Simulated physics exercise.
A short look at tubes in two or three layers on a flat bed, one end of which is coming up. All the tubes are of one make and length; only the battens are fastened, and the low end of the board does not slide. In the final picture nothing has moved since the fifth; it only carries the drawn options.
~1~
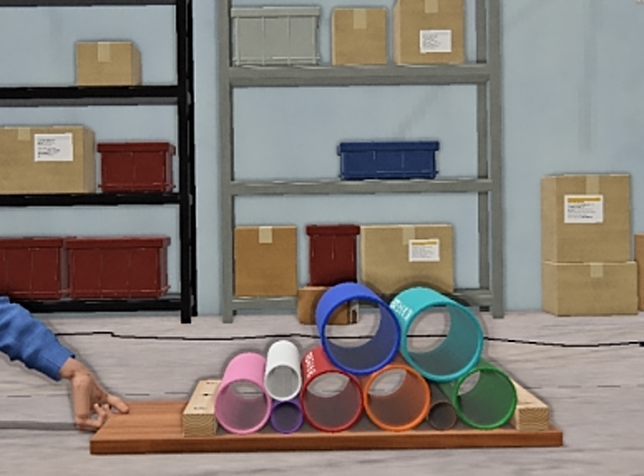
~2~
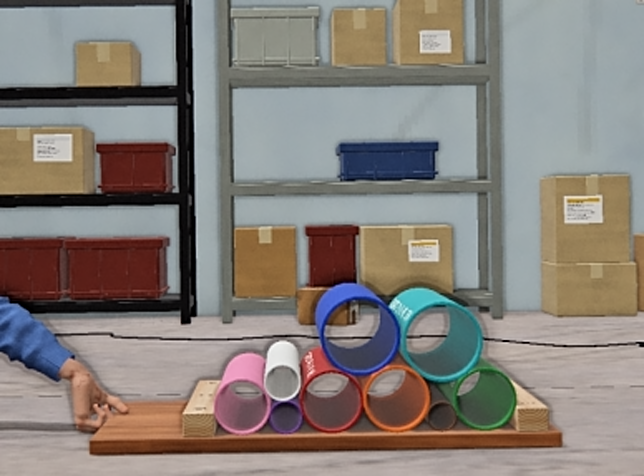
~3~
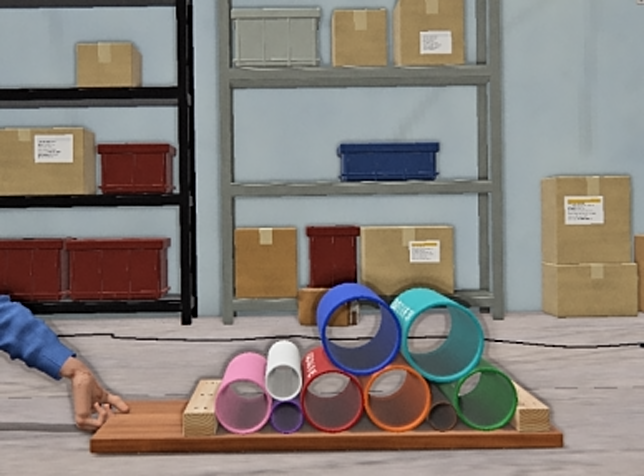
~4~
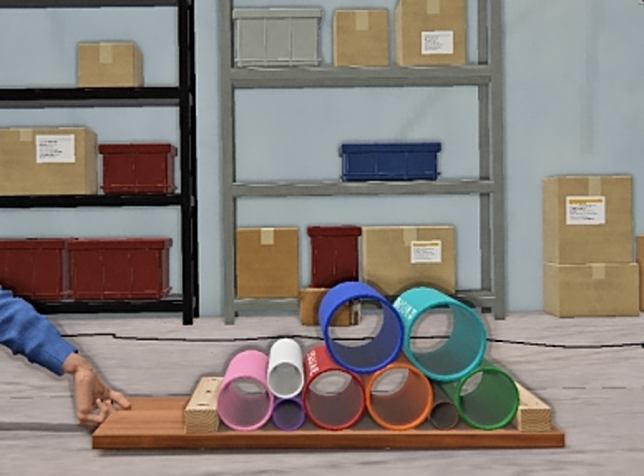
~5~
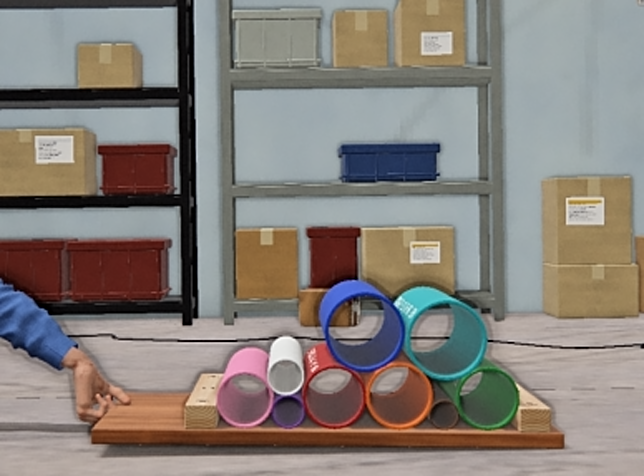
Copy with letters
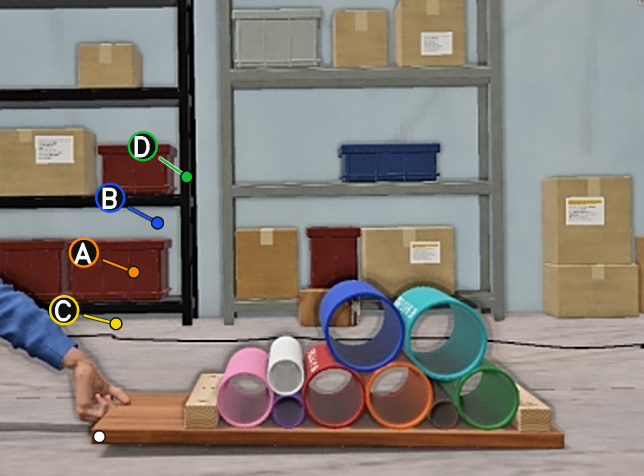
At first, a hand at the left holds the end of a wooden board carrying colourful tubes between two wooden battens, with a blue and a turquoise tube resting on the lower row. The board then barely shifts, its left end rising very slightly at most, while the tubes keep their arrangement.
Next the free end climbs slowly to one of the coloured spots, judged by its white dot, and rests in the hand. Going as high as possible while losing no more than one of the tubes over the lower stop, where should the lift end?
B is the limit.
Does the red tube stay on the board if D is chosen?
Yes.
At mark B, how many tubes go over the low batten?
At B the number is none.
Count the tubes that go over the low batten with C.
With C, none.
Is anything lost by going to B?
No.
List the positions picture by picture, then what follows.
The first frame shows turquoise tube (443, 341); blue tube (361, 335); board (323, 411).
The second frame shows board (323, 411); pink tube (242, 407).
The third frame shows board (324, 411); pink tube (243, 406); green tube (486, 400).
The fourth frame shows board (325, 409); pink tube (245, 403); purple tube (289, 415); brown tube (444, 416).
The fifth frame shows board (325, 407); pink tube (245, 400); purple tube (289, 412).
On the marked copy, A at (134, 272); B at (157, 223); C at (116, 324); D at (187, 177); the white dot at (99, 437).
With B. Early on, board at 17°.
Further on, board at 29°.
At the end, board at 29°, none over the low batten.
As for the rest, A none over the low batten; C none over the low batten; D two over the low batten (turquoise, blue).
